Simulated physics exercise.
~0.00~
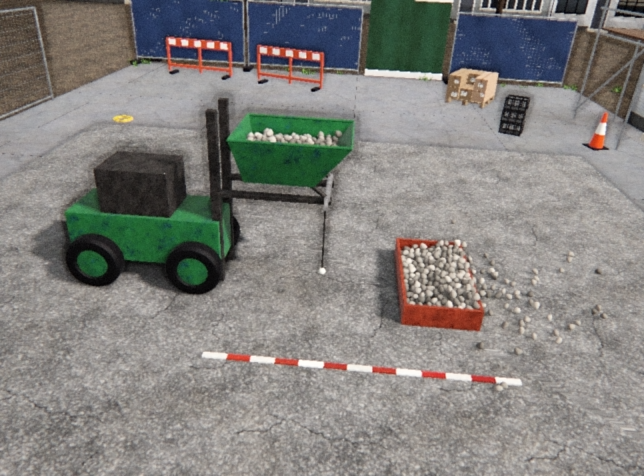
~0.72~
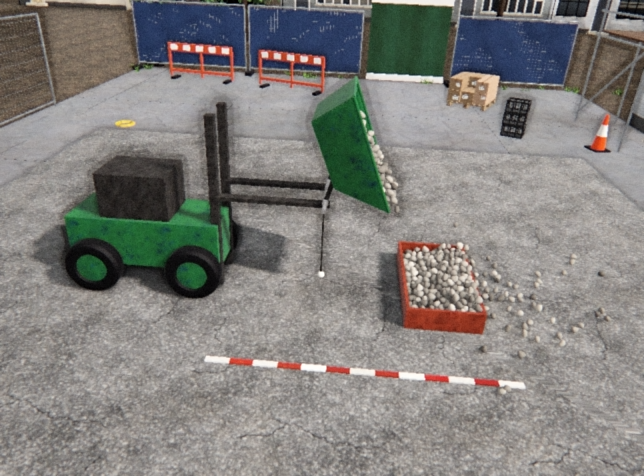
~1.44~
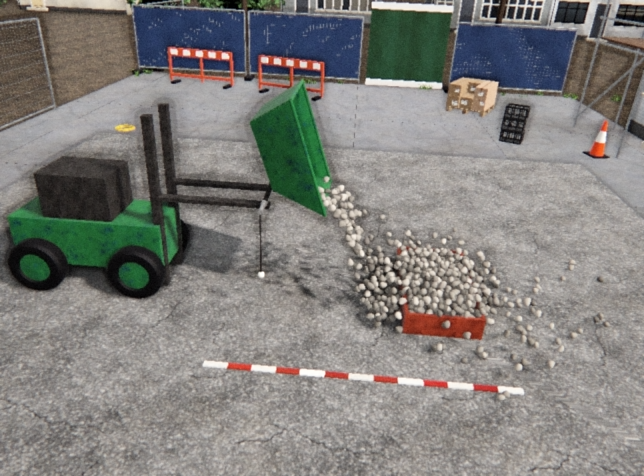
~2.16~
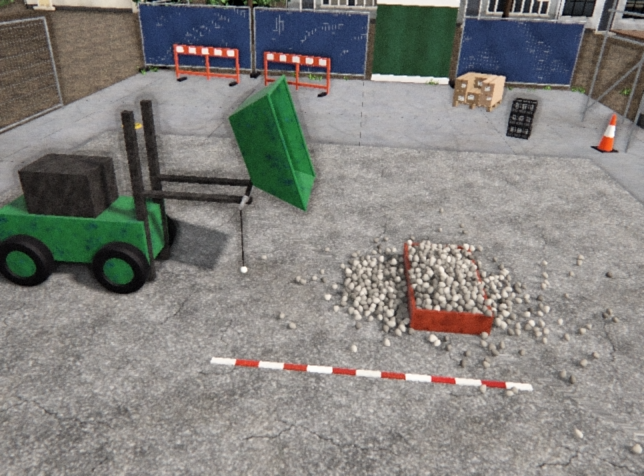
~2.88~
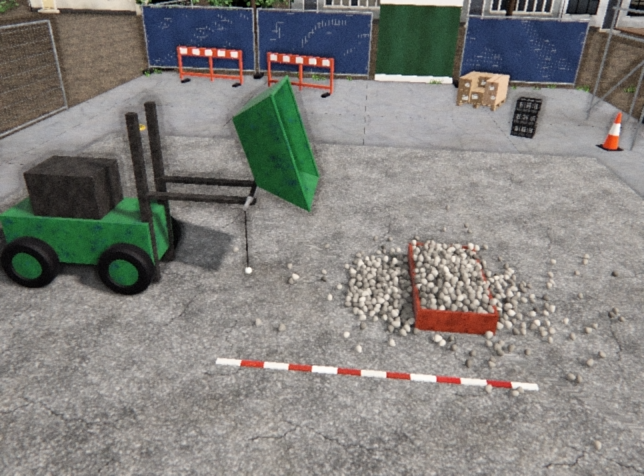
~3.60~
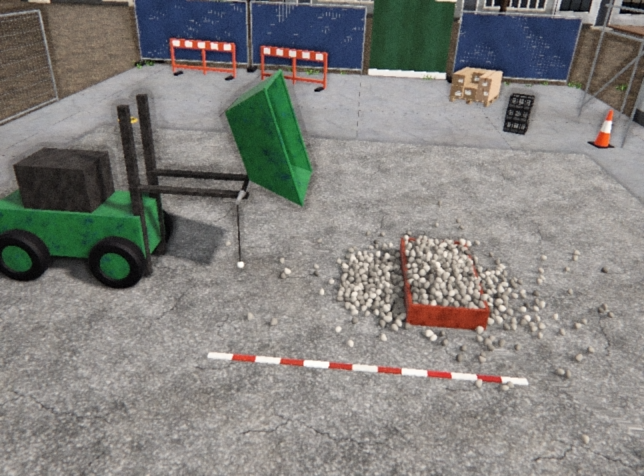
A green fork truck with a dark block on its back stands at the left of a grey paved yard, seen from above, holding up a green skip of pale stones. To its right sits a red bin already full of stones, with more scattered beyond it, and a red and white striped pole lies in front. The skip tips steeply to the right, and the truck backs away leftward as the stones pour out. They heap over the bin and spill around it. The truck ends at the left with its emptied skip still tilted, the bin piled high and loose stones lying on both sides.
